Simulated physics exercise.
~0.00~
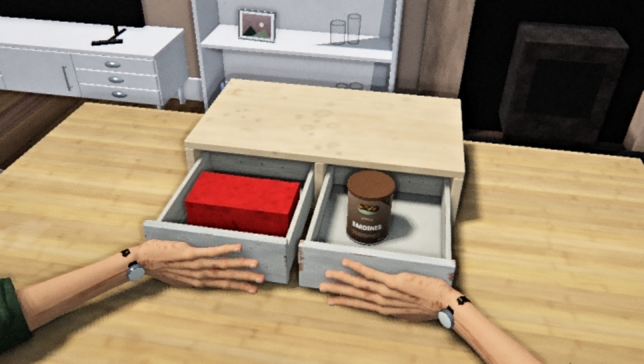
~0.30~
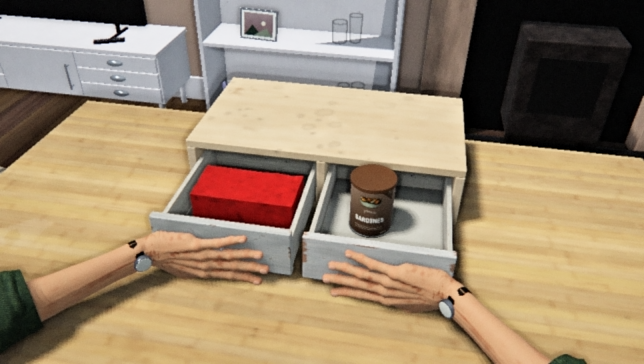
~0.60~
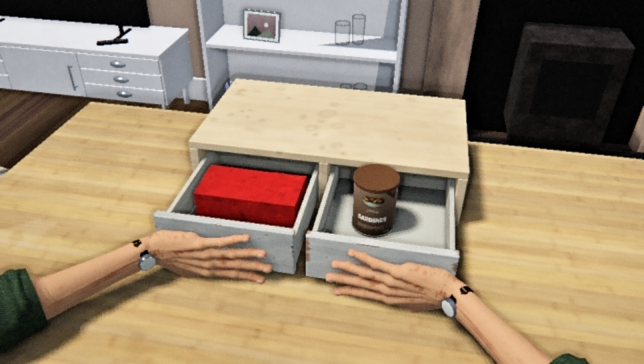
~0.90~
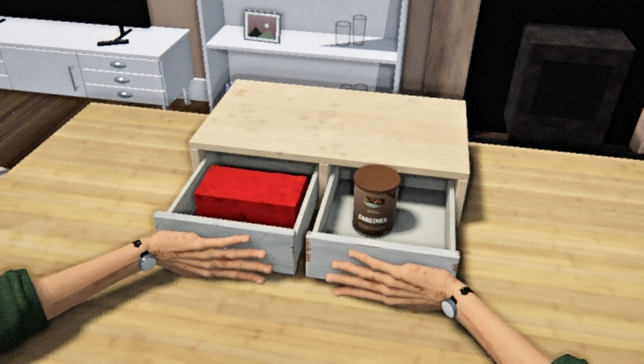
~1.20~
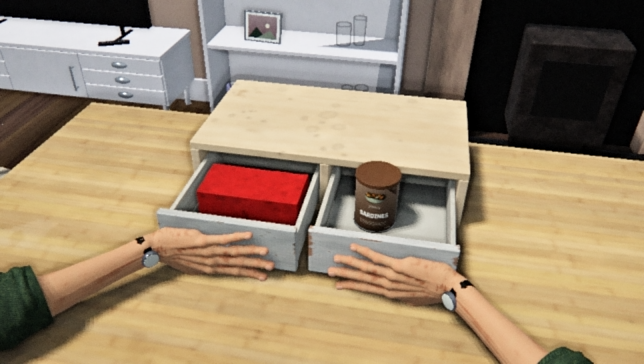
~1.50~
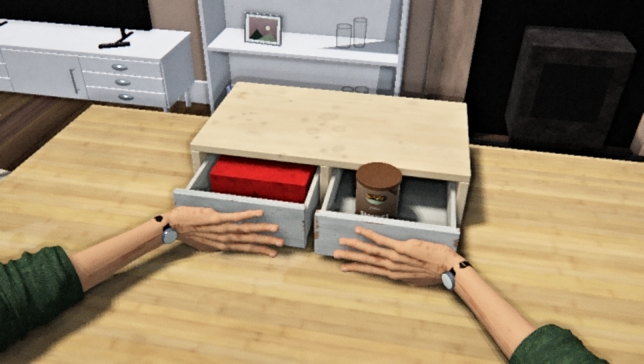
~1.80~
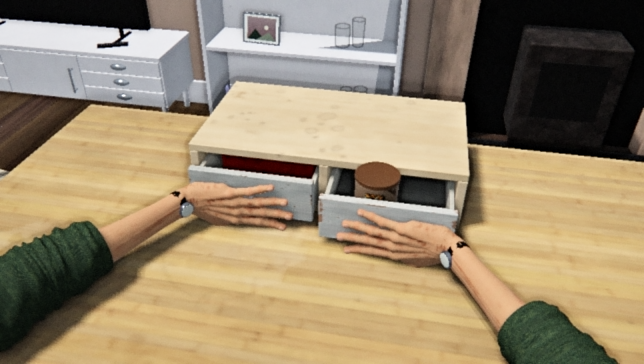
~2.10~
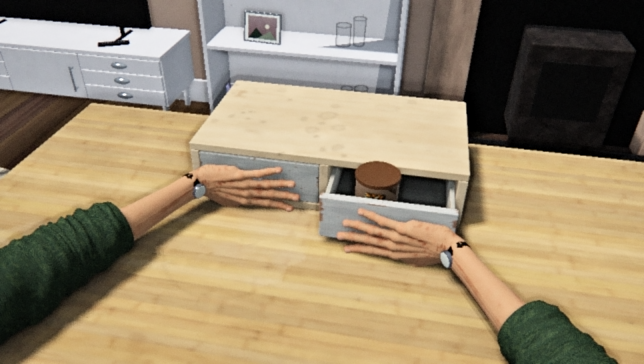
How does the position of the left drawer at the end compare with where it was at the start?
At the start the left drawer is pulled well out of the chest with the red block showing, and by the end it is pushed all the way in, its front flush with the chest.
